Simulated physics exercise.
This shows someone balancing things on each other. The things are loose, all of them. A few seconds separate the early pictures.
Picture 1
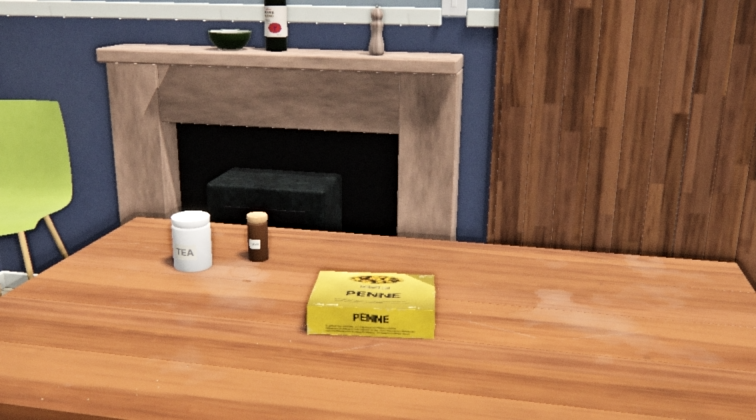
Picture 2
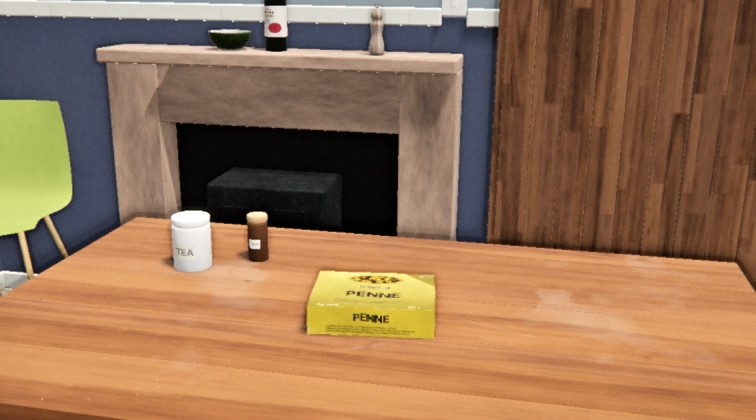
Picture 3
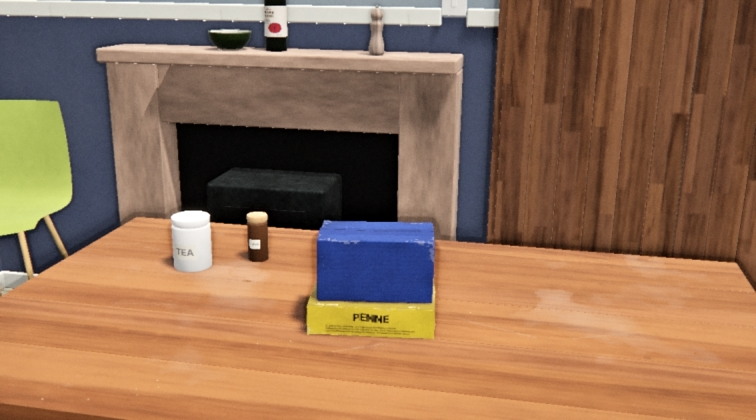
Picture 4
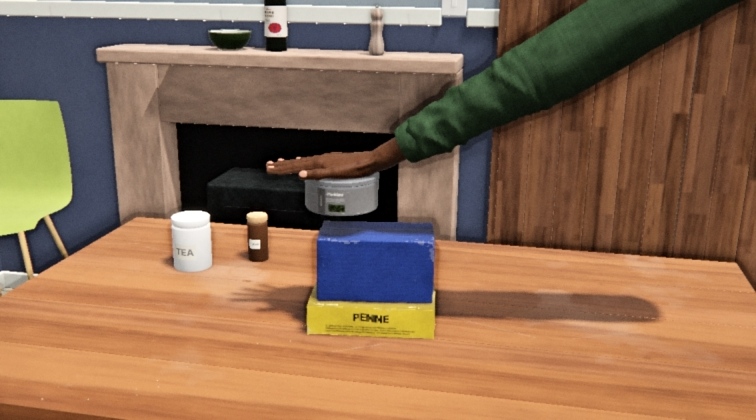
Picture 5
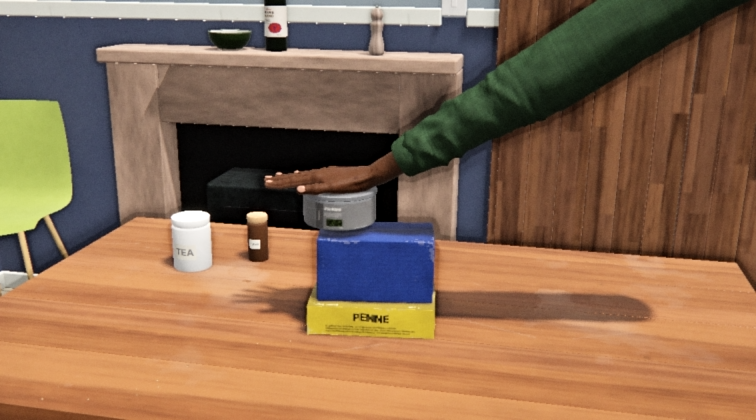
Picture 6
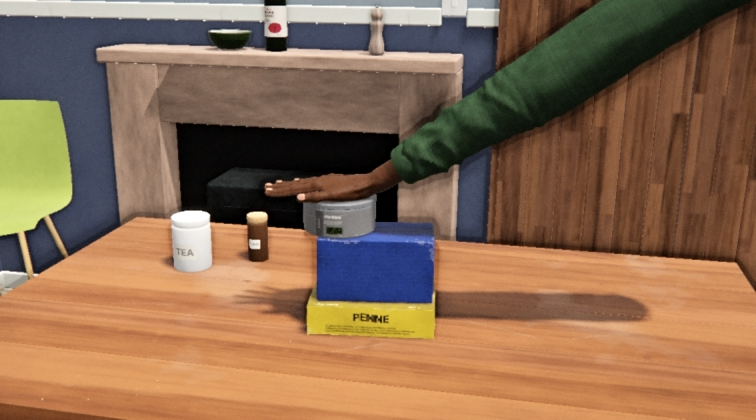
A hand lowers a grey tub onto the blue box stacked on the yellow packet.
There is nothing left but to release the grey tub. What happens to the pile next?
The pile stands firm.
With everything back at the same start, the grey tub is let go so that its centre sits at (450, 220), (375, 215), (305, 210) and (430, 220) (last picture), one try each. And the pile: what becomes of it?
Well, on the first go it tumbles down, on the second it stays steady, on the third it tumbles down, and on the fourth it stays steady.
Then, 1.00 s past the last view, nothing moves.
Then, 1.90 s past the last view, grey tub resting near (340, 212).
Finally, all 5 still in place. Final places as the last picture's camera would see them, grey tub near (340, 212). The pile stays up.
